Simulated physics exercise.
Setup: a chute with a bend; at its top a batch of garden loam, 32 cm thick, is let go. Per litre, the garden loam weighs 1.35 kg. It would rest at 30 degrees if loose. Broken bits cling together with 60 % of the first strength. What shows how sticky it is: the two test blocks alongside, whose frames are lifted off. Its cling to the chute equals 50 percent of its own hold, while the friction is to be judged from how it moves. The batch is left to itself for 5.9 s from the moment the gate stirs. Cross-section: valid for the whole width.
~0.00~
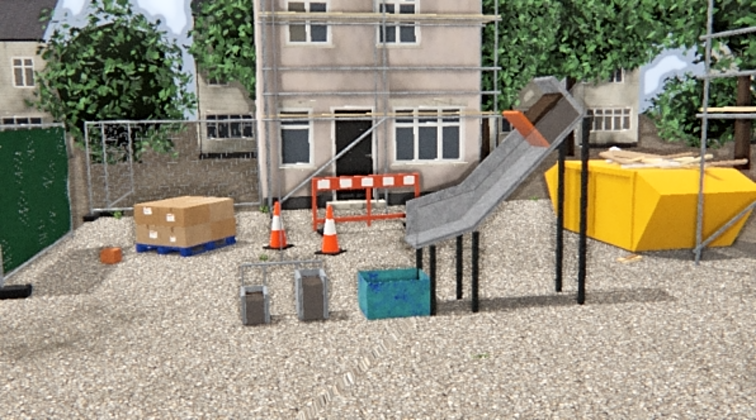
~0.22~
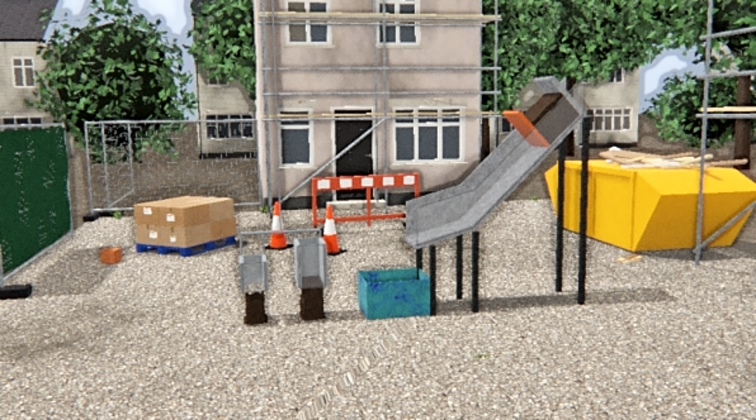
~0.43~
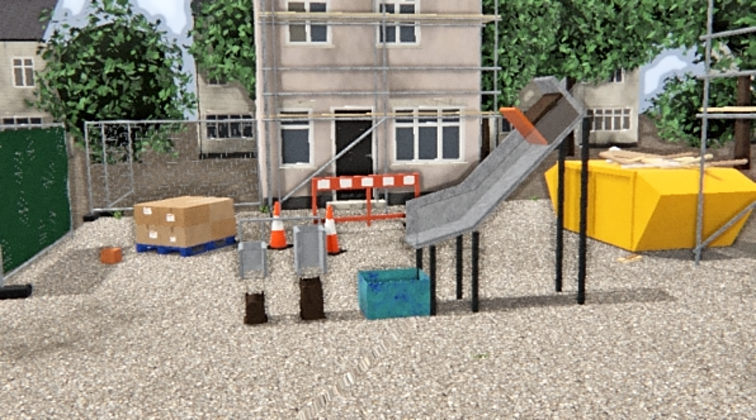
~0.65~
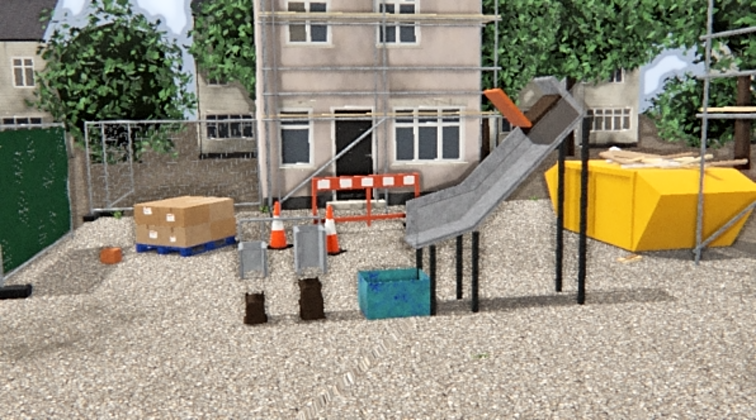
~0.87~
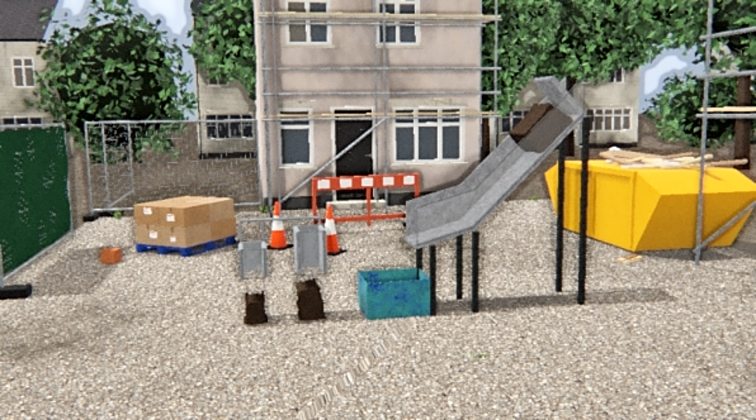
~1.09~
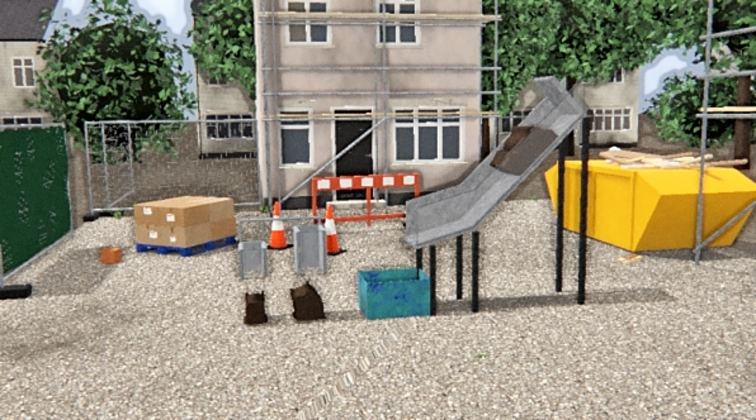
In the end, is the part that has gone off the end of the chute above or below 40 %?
The number lands beyond 40 % in the end.
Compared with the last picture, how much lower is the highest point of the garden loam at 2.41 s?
The gap comes to some 96 centimetres.
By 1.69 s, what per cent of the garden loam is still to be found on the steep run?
Share at that time: About 6 %.
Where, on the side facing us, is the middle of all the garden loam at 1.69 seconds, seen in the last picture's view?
About (436, 230).
After 1.69 s, 6 % is on the steep run, 94 % on the flatter one and 0 % past the end.
After 2.41 s, none is on the steep run, 33 % on the flatter one and 67 % past the end.
After 3.13 s, none is on the steep run, 30 % on the flatter one and 70 % past the end.
After 3.85 s, none is on the steep run, 29 % on the flatter one and 71 % past the end.
After 6.31 s, at the end, none is on the steep run, 29 % on the flatter one and 71 % past the end.
